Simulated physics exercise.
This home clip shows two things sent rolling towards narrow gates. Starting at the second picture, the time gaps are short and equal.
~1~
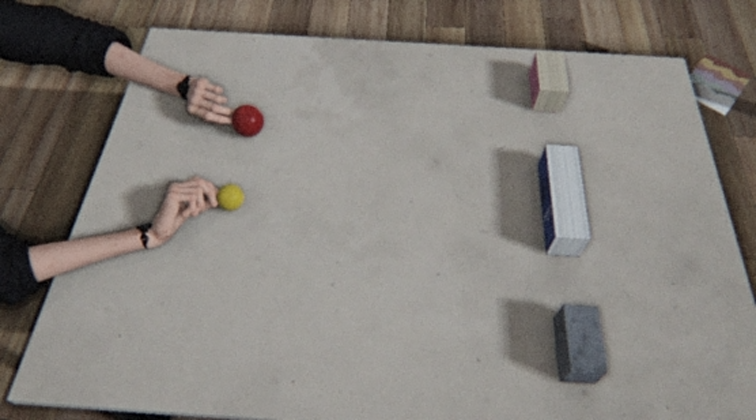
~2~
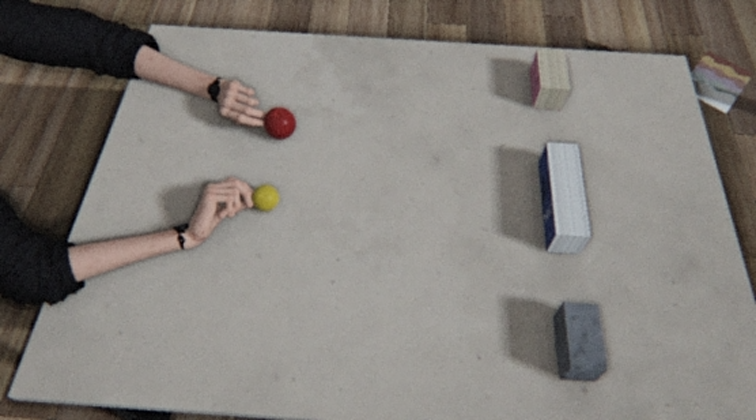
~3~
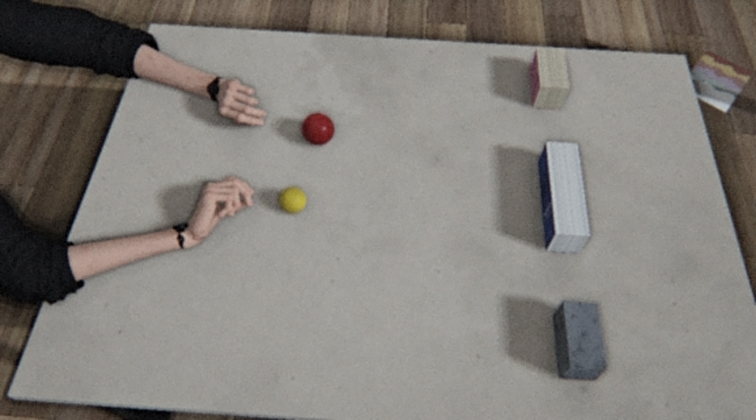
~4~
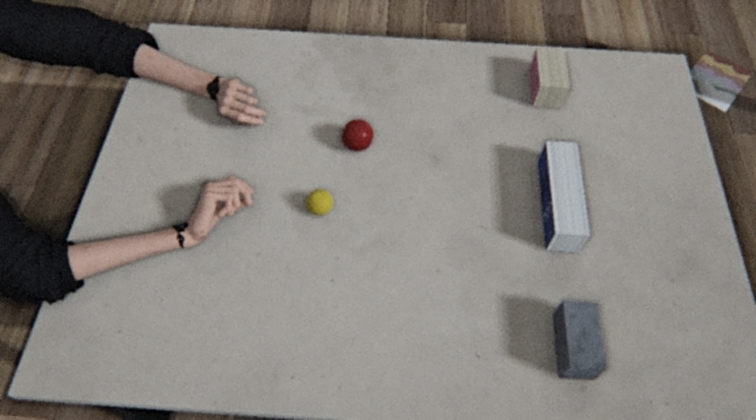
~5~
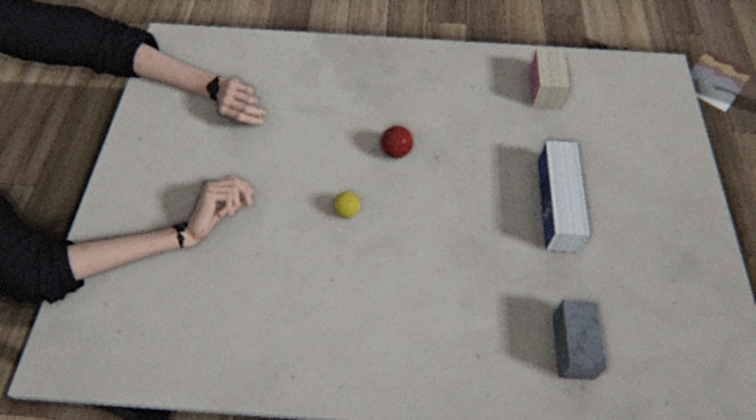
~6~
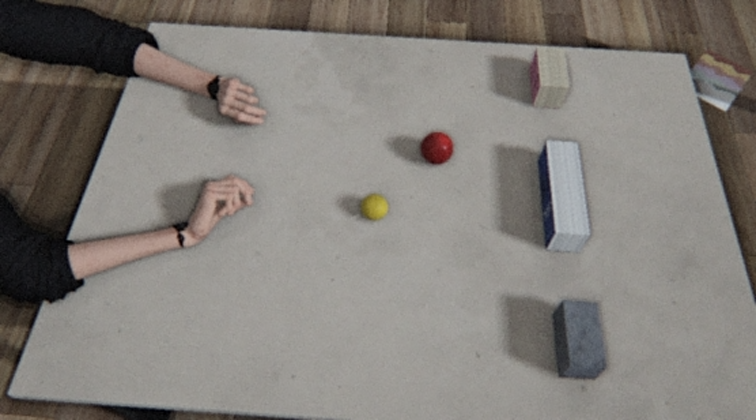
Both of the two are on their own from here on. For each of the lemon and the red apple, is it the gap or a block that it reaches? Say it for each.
Answer - the lemon: A block; the red apple: A block.
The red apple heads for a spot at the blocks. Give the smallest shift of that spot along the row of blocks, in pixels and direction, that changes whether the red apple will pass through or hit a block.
You'd need to move it up by some 20 pixels.
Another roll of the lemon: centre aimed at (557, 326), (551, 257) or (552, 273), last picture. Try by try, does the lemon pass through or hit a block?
Okay, so it meets a block, then it clears the gap, and finally it clears the gap.
Then, 0.18 s after the last picture, lemon heading on near (455, 215); red apple coming back near (525, 163).
Then, 0.56 s after the last picture, lemon coming back near (524, 225); red apple moving sideways near (520, 187).
Then, 1.04 s after the last picture, lemon coming back near (513, 233); red apple moving sideways near (519, 203).
At rest, the lemon bounces off, near (508, 240); the red apple bounces off, near (519, 207).
